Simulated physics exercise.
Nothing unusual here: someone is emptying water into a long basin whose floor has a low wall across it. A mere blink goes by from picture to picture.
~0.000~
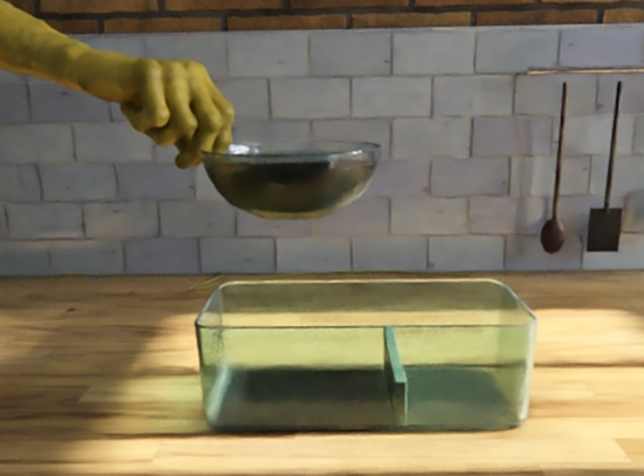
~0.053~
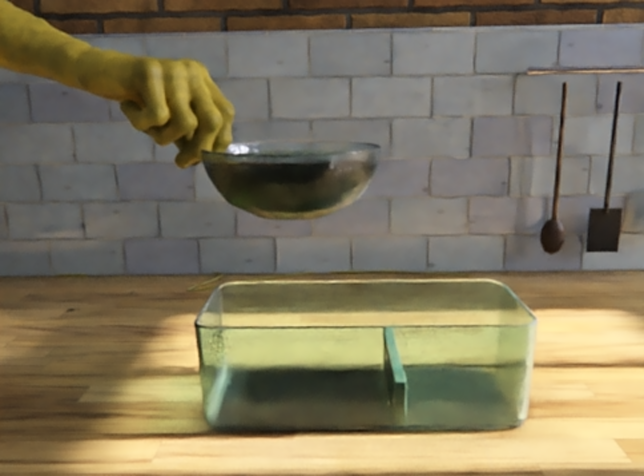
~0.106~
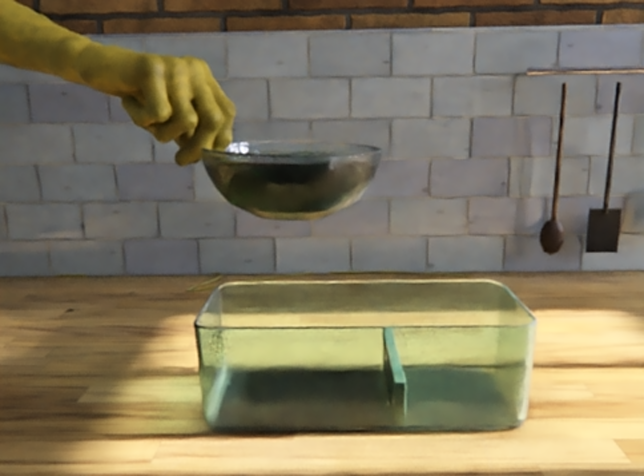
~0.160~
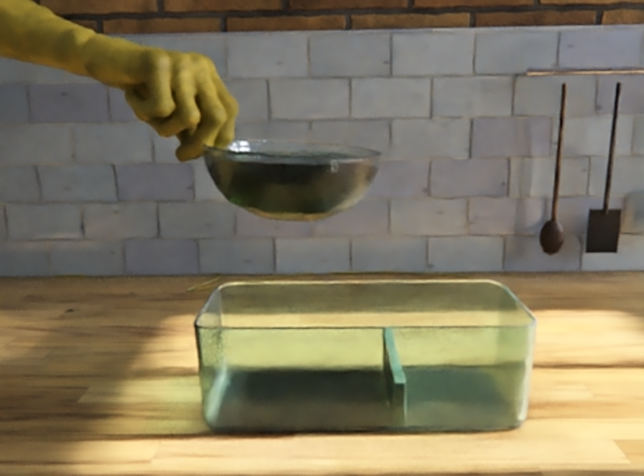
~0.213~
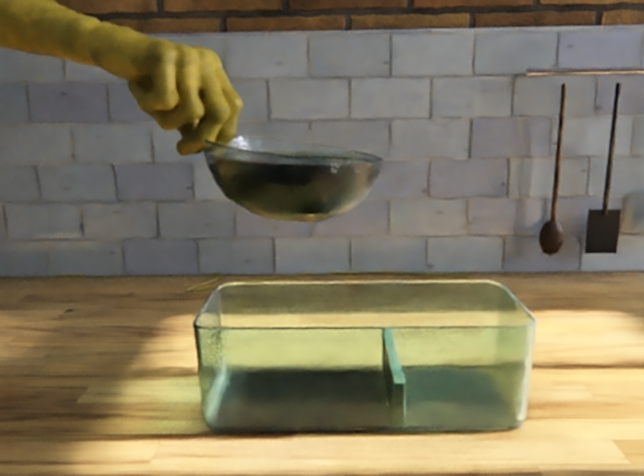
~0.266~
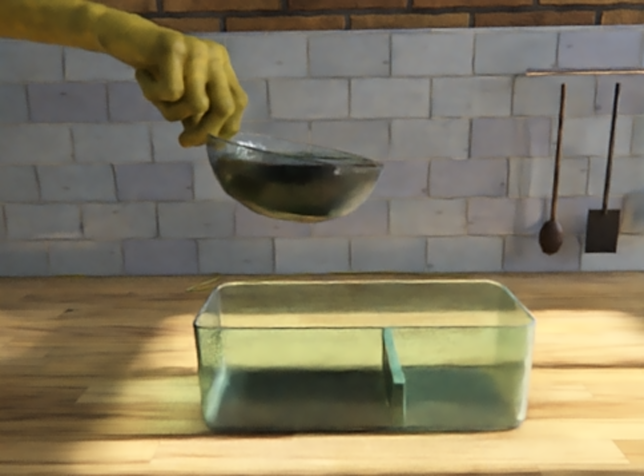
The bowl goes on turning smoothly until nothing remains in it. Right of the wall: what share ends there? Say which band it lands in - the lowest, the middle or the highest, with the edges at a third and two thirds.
Highest of three bands.
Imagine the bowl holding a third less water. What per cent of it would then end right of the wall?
Roughly 75 in a hundred.
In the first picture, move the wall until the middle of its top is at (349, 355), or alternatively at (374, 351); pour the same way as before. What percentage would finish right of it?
Try 1: About 90 percent; try 2: About 85 percent.
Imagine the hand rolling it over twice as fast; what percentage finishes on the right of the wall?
It comes to some 55 in a hundred.
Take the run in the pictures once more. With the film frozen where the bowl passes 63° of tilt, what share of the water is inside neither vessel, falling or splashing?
Something like 40 per cent of it.
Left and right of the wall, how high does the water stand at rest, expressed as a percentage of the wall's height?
Left side roughly 10, right side roughly 90.
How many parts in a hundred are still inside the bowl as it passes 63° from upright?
Some 30 in a hundred has yet to spill out.
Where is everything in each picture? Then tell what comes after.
It leans 0°; its right rim is at (380, 148); the water meets the walls at (209, 159) and (376, 156); the long basin's rim runs from (207, 304) to (519, 302); the wall's top is at (394, 354), in the first frame.
It leans 0°; its right rim is at (380, 149); the water meets the walls at (210, 159) and (376, 157), in the second frame.
It leans 2°; its right rim is at (380, 152); the water meets the walls at (210, 157) and (376, 159), in the third frame.
It leans 4°; its right rim is at (381, 156); the water meets the walls at (212, 156) and (376, 160), in the fourth frame.
It leans 8°; its right rim is at (382, 161); the water meets the walls at (213, 156) and (378, 162), in the fifth frame.
It leans 12°; its right rim is at (382, 168); the water meets the walls at (216, 157) and (381, 162), in the sixth frame.
A moment on, the bowl is tipped part way and 32 per cent is still to pour, 1 is left of the wall and 28 right of it.
Next, the bowl is tipped on its side and 1 per cent is still to pour, 15 is left of the wall and 78 right of it.
Then the bowl is tipped right over and 0 per cent is still to pour, 19 is left of the wall and 77 right of it.
Later the bowl is tipped right over and 0 per cent is still to pour, 19 is left of the wall and 76 right of it.
Finally, 19 per cent lies left of the wall, 76 right of it and 5 outside.
